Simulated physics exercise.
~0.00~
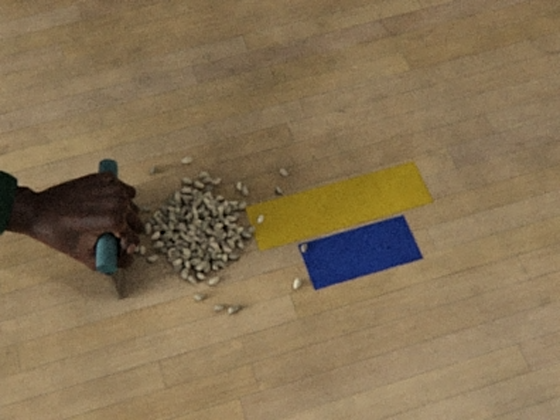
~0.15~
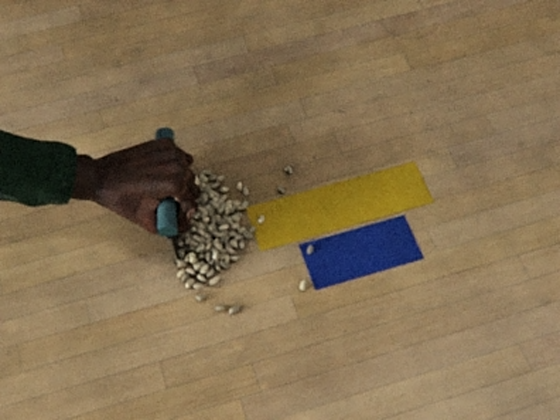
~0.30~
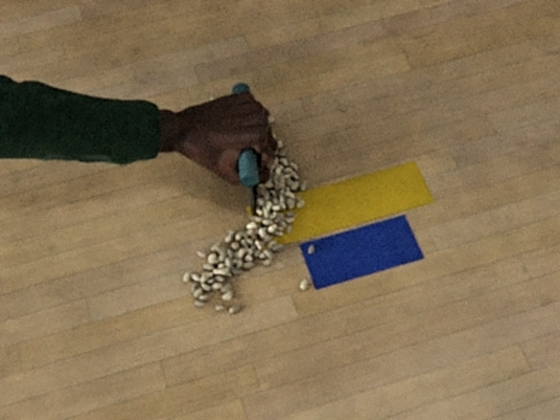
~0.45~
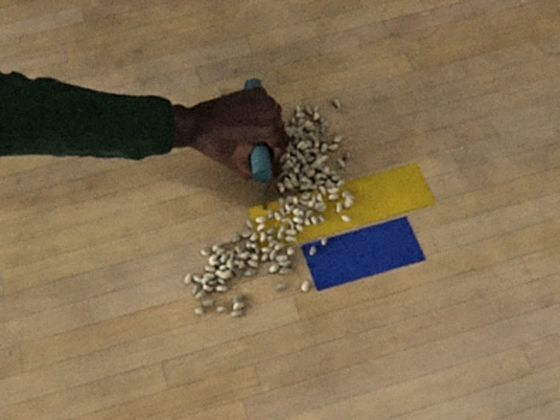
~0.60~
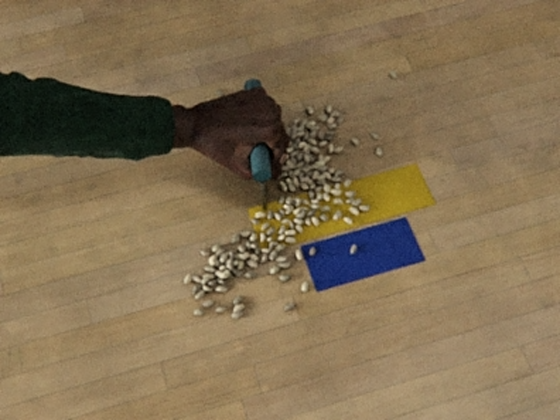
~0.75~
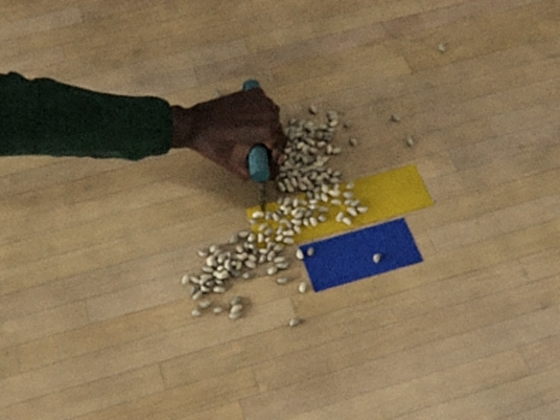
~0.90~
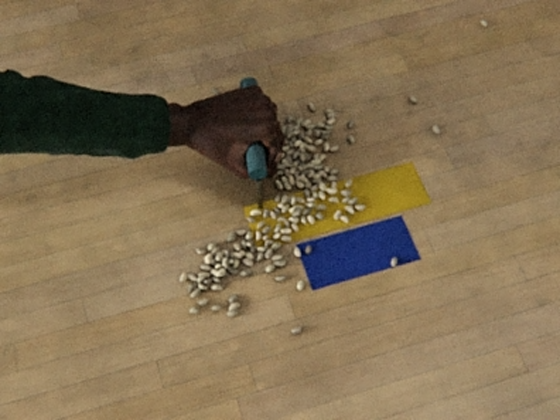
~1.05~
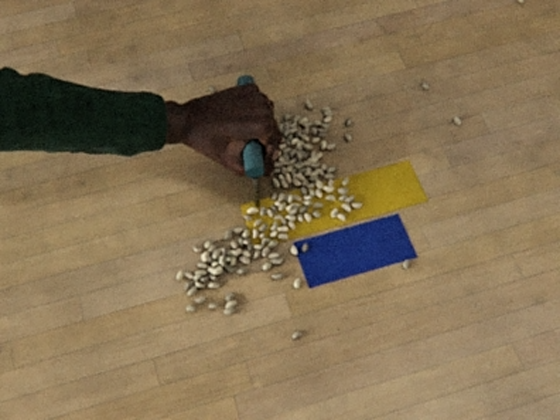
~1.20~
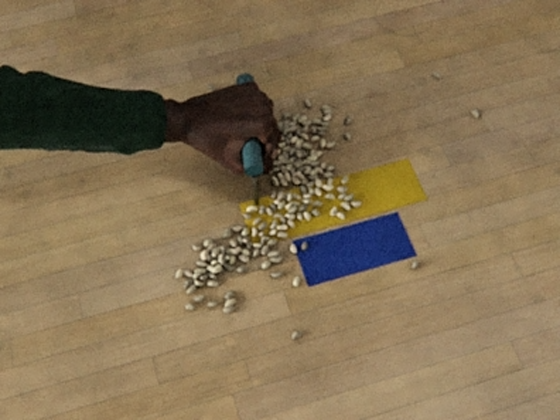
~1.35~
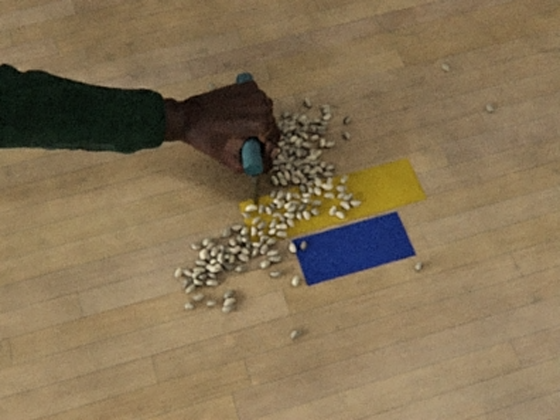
The clip opens on a wooden floor where a dark-sleeved hand grips a teal-handled scraper at the left of a loose heap of pale beans, with a yellow mat and a smaller blue mat to the right. The hand drives the blade right and slightly upward into the heap, stretching it into a slanting band. As the scraper stops at the yellow mat's left end, beans spread over that mat and a few skitter away to the right. One slides across the blue mat and off its far edge. Finally the hand holds still, with beans covering part of the yellow mat, most lying on bare floor, and the blue mat nearly clear.
